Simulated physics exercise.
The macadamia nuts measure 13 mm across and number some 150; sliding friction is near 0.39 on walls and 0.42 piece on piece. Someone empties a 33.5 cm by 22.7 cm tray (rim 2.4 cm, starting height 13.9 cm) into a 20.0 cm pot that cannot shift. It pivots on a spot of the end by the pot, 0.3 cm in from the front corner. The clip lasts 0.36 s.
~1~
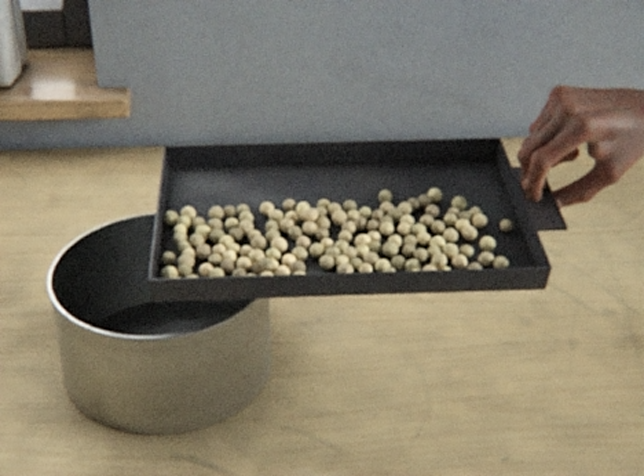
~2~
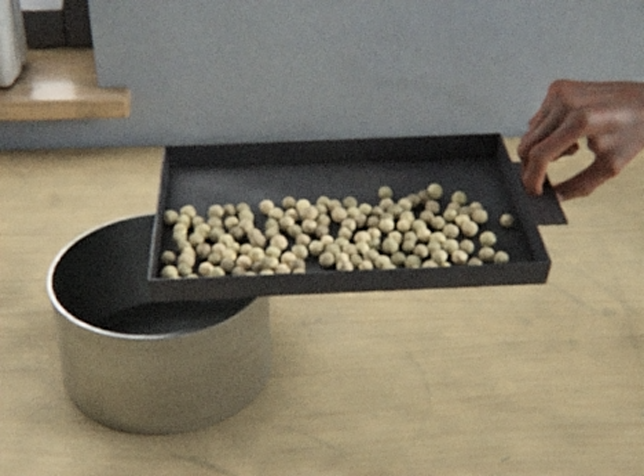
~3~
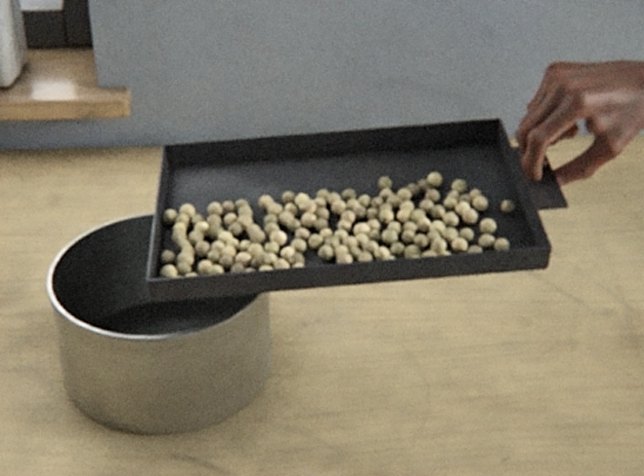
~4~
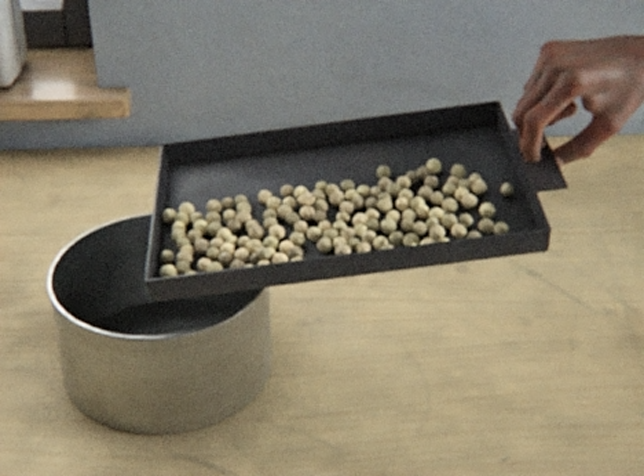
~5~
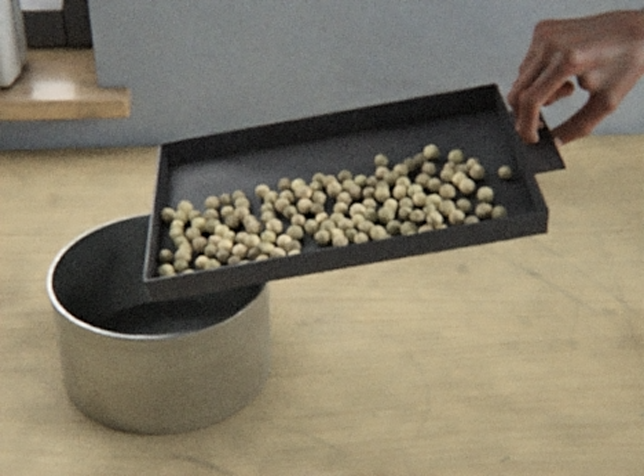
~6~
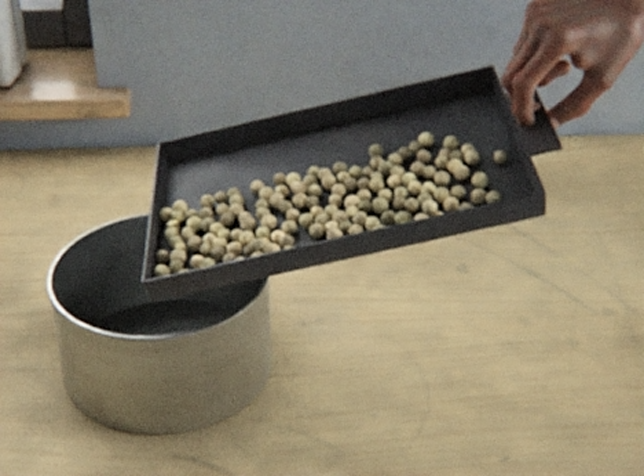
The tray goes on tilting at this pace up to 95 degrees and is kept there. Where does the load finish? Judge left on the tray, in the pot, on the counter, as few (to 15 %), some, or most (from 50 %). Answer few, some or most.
Tray few, pot most, counter some.
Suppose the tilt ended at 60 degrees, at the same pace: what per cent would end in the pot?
It would be near 0 per cent.
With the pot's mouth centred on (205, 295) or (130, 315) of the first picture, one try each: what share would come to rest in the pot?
About 30 and 75 per cent.
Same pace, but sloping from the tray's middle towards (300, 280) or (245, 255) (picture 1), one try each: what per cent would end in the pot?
About 0 and 25 per cent.
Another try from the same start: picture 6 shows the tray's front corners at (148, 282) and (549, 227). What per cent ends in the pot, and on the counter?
Pot 0, counter 100.
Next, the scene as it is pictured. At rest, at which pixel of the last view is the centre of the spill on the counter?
At about (11, 328).
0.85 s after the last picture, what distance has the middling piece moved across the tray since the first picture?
Roughly 7 cm.
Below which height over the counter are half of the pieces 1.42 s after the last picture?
Some 20 cm.
Then, 0.85 s after the last picture, tilt 51 degrees; the tray holds 100 %, the pot 0 %.
Then, 1.42 s after the last picture, tilt 77 degrees; the tray holds 100 %, the pot 0 %.
Then, 2.04 s after the last picture, tilt 95 degrees; the tray holds 30 %, the pot 55 %.
In the end, tray 0 %, pot 75 %, counter 25 %.
